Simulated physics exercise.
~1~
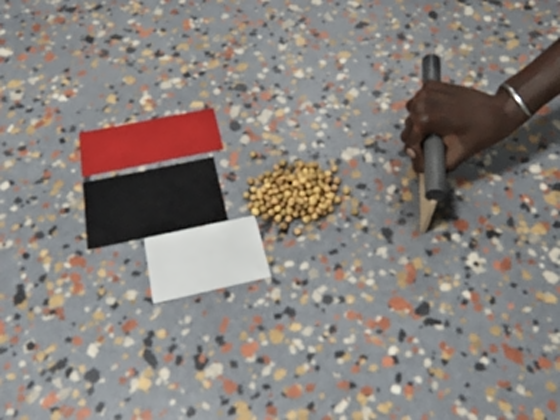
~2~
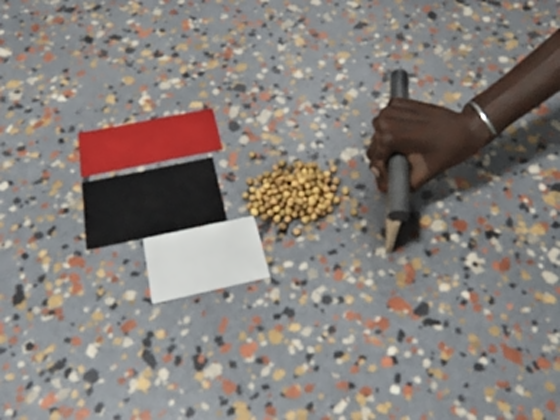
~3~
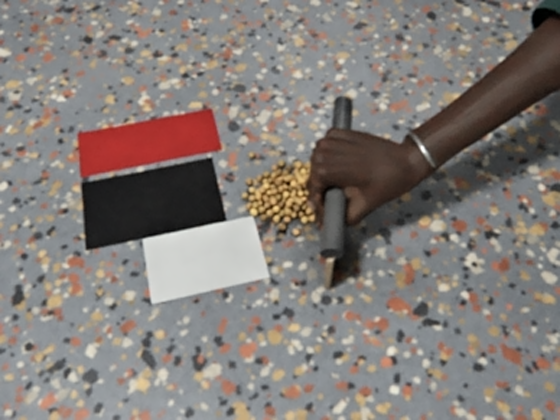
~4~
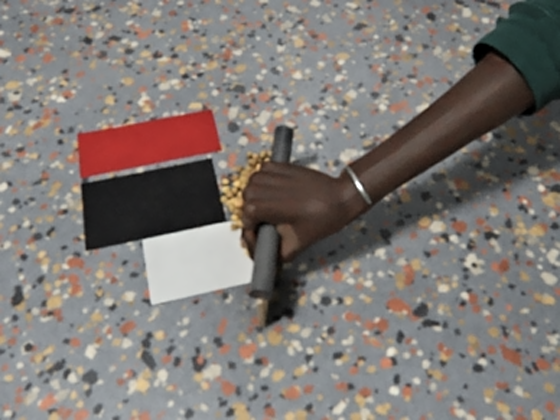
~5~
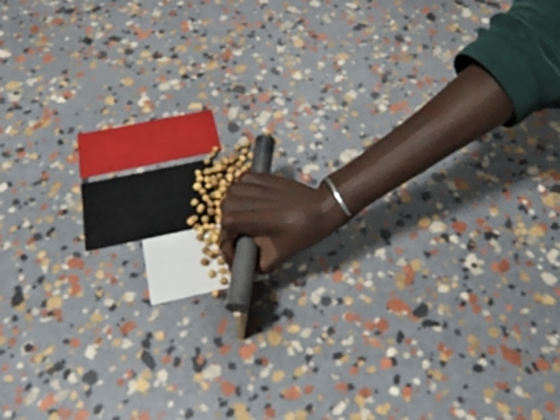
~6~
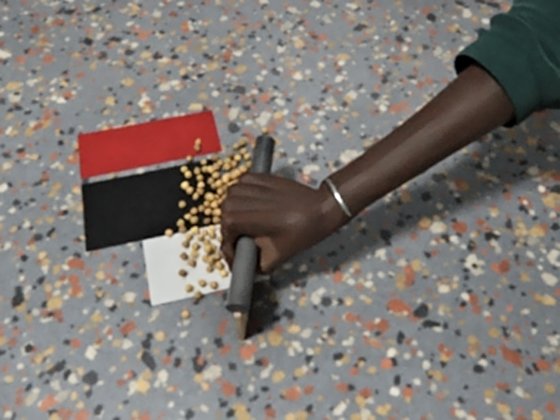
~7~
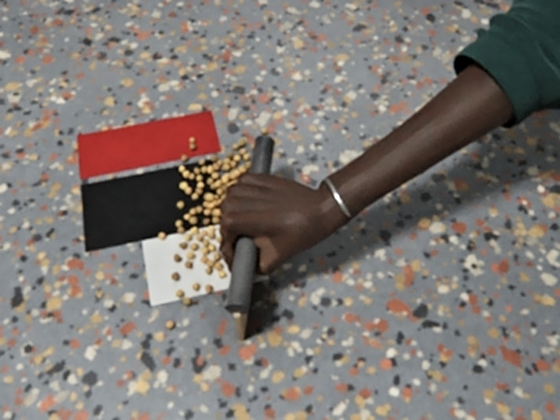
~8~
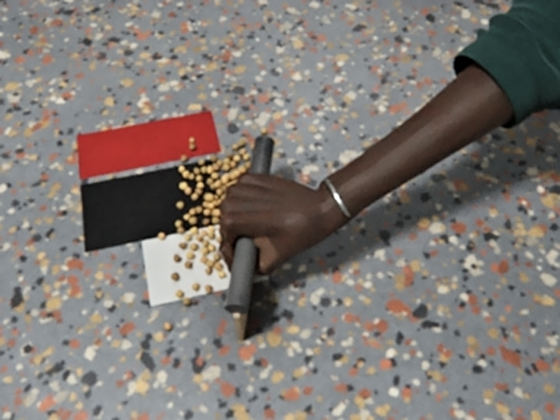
On a speckled floor, a hand sweeping dried chickpeas left with a dark scraper, scattering them partly across black and white sheets.
